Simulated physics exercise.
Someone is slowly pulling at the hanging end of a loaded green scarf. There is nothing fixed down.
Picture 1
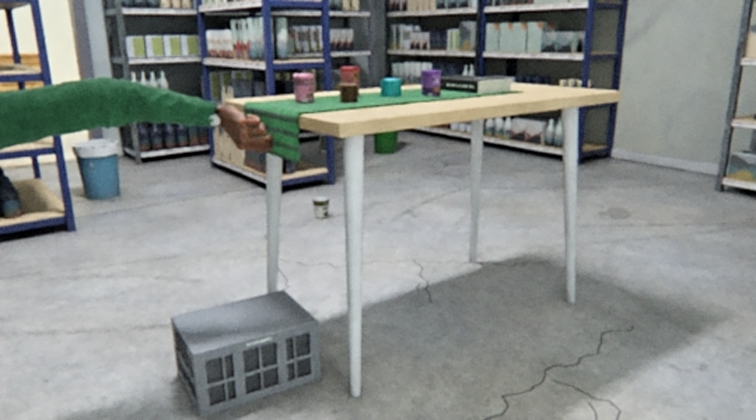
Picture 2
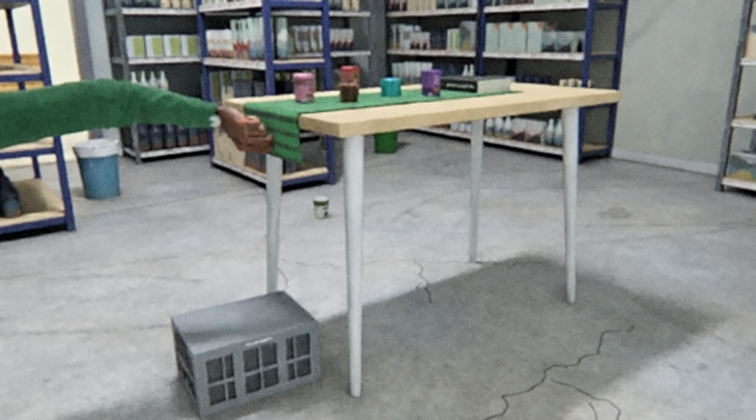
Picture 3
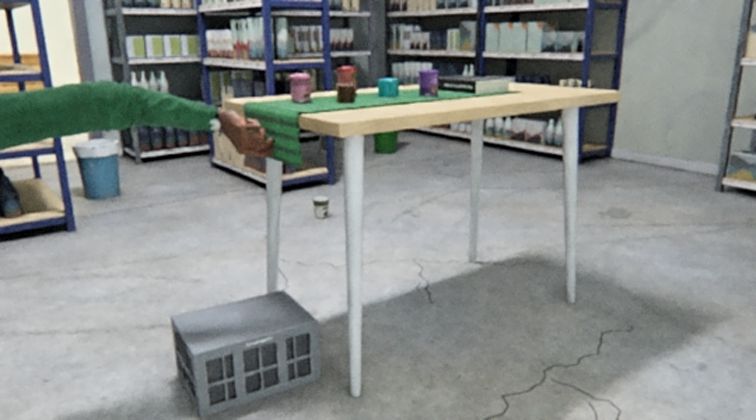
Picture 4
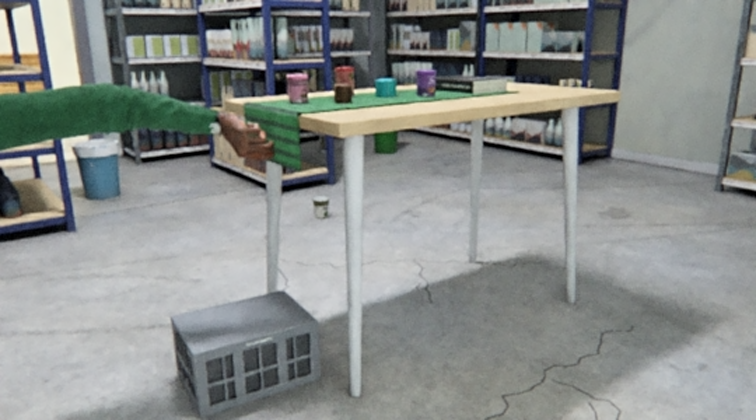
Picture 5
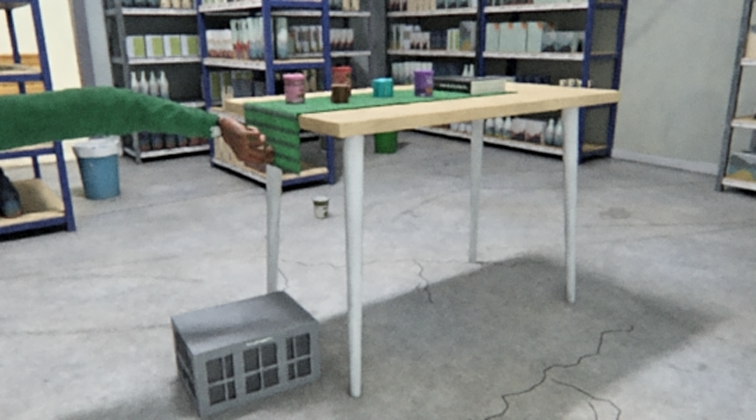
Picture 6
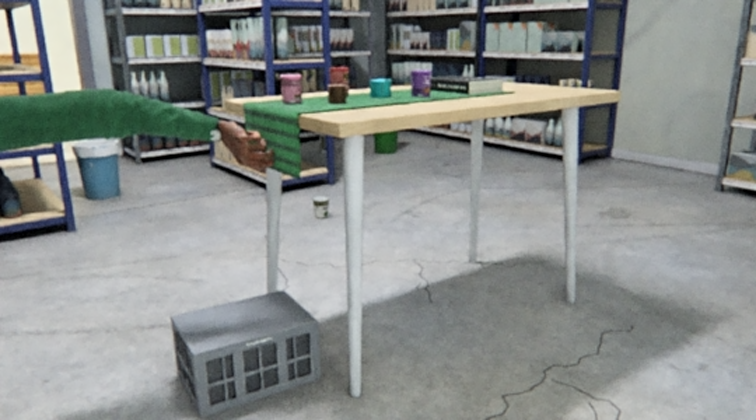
The clip shows a hand in a green sleeve tugging the hanging end of a green cloth slightly downward at a table's left edge, while the small colored containers on the cloth shift a little to the left.
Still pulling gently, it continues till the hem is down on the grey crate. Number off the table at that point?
The tally of things that come off will be four.
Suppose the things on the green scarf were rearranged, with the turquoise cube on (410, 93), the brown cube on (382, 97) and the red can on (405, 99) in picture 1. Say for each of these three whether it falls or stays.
Turquoise cube: Stays. Brown cube: Goes. Red can: Goes.
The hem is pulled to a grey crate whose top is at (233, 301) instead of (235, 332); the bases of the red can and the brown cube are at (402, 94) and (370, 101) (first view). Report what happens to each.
Outcome for the red can: It stays. Outcome for the brown cube: It is lost.
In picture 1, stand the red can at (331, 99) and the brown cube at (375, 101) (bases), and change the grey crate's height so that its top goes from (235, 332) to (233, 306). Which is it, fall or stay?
So the red can leaves, and the brown cube leaves.
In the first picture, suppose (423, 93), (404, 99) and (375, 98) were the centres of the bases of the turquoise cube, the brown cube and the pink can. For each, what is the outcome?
As for the turquoise cube, it holds its spot; the brown cube, it leaves the top; the pink can, it leaves the top.
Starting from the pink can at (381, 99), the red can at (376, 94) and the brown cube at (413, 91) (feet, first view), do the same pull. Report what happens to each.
Outcome: Pink can falls away, red can falls away, brown cube stays.
A little later, hem near (274, 247); pink can and brown cube gone.
Next, hem near (275, 297); pink can, brown cube, red can and turquoise cube gone.
When it is over, hem on the crate; pink can, brown cube, red can and turquoise cube gone. The count of fallen things is four.
